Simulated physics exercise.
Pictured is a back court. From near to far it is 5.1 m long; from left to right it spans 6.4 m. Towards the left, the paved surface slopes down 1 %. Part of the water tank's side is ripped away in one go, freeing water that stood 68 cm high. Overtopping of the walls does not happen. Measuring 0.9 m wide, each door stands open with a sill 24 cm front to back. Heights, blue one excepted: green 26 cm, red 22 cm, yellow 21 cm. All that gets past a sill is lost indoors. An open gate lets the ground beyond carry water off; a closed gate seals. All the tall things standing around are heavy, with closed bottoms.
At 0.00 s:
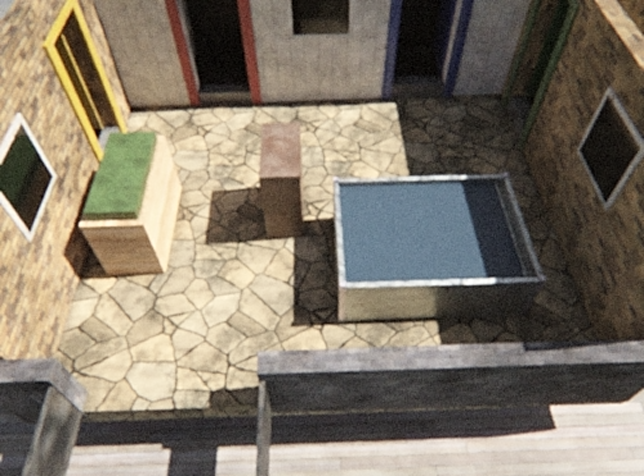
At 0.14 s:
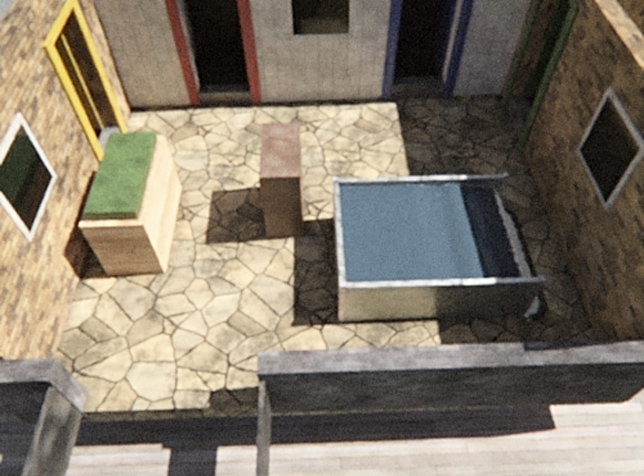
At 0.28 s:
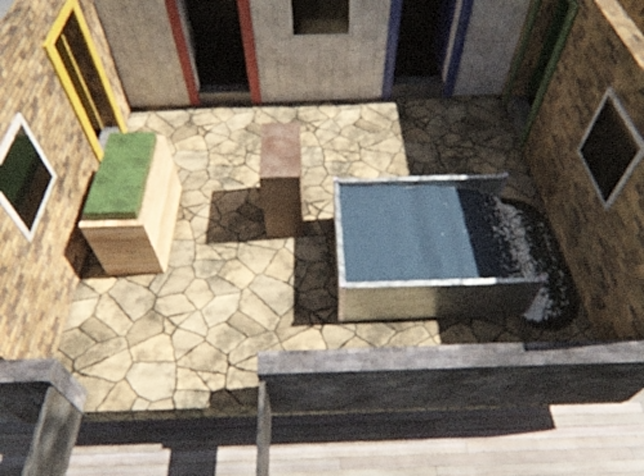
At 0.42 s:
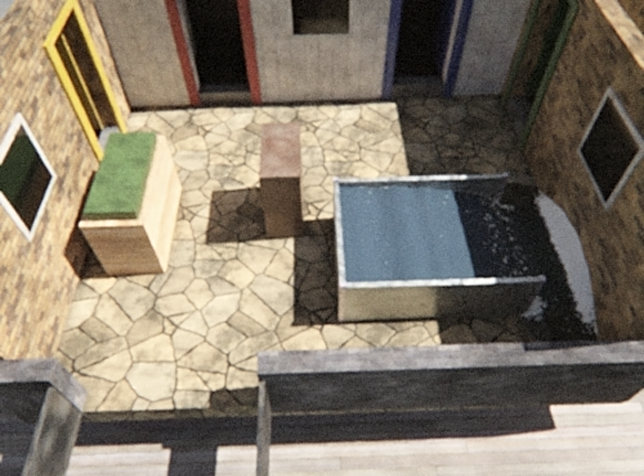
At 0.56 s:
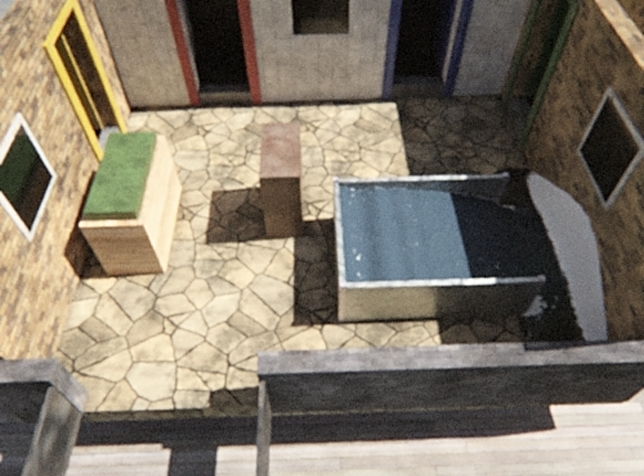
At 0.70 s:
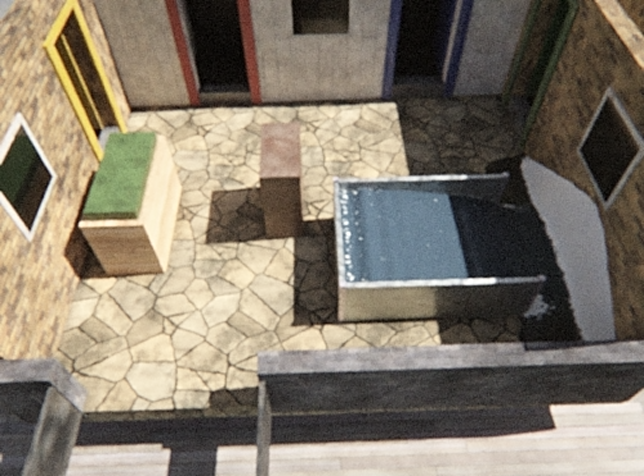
Water fills a pale-rimmed tank at the right of a sunlit, stone-paved back court, seen from high up by a still camera. A green-topped box and a brown block stand to its left, with yellow, red, blue and green doorways around the walls. The tank's right side gives way, and water surges out, foaming, and spreads along the right wall while the surface inside slopes down and white flecks appear.
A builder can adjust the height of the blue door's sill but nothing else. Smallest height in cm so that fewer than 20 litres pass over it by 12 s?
I would say 16 cm.
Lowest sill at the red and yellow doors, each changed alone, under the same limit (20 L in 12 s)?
Some 8.0 cm for red, some 12.0 cm for yellow.
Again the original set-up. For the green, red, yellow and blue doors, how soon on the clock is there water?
Green = 1.0 s, red = 3.0 s, yellow = 4.0 s, blue = 1.6 s.
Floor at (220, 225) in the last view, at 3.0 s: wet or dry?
At that moment it's not yet touched.
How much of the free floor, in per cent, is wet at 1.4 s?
Some 20 in a hundred.
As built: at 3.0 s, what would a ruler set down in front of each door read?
Centimetres: Green = 11, red = 1, yellow = 0, blue = 20.
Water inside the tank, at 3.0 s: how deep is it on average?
Averaged depth comes out at about 23 cm.
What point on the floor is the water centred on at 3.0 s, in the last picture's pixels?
At about (437, 236).
After 1.4 s water covers 20 % of the floor, deepest (54 cm) near (597, 356); it has not reached the blue door.
After 3.0 s water covers 55 % of the floor, deepest (26 cm) near (587, 372); 20 cm at the blue door, 0 litres in over its 25 cm sill.
After 12.0 s water covers 95 % of the floor, deepest (12 cm) near (106, 192); 4 cm at the blue door, 0 litres in over its 25 cm sill.
At the blue door as built, the water arrived by 1.7 s and peaked near 24 cm at 2.4 s.
Run again over the same 12 s with other heights there, 36 litres in over 13.5 cm, 11 litres over 18 cm. The limit of 20 litres is kept from about 16 cm up.
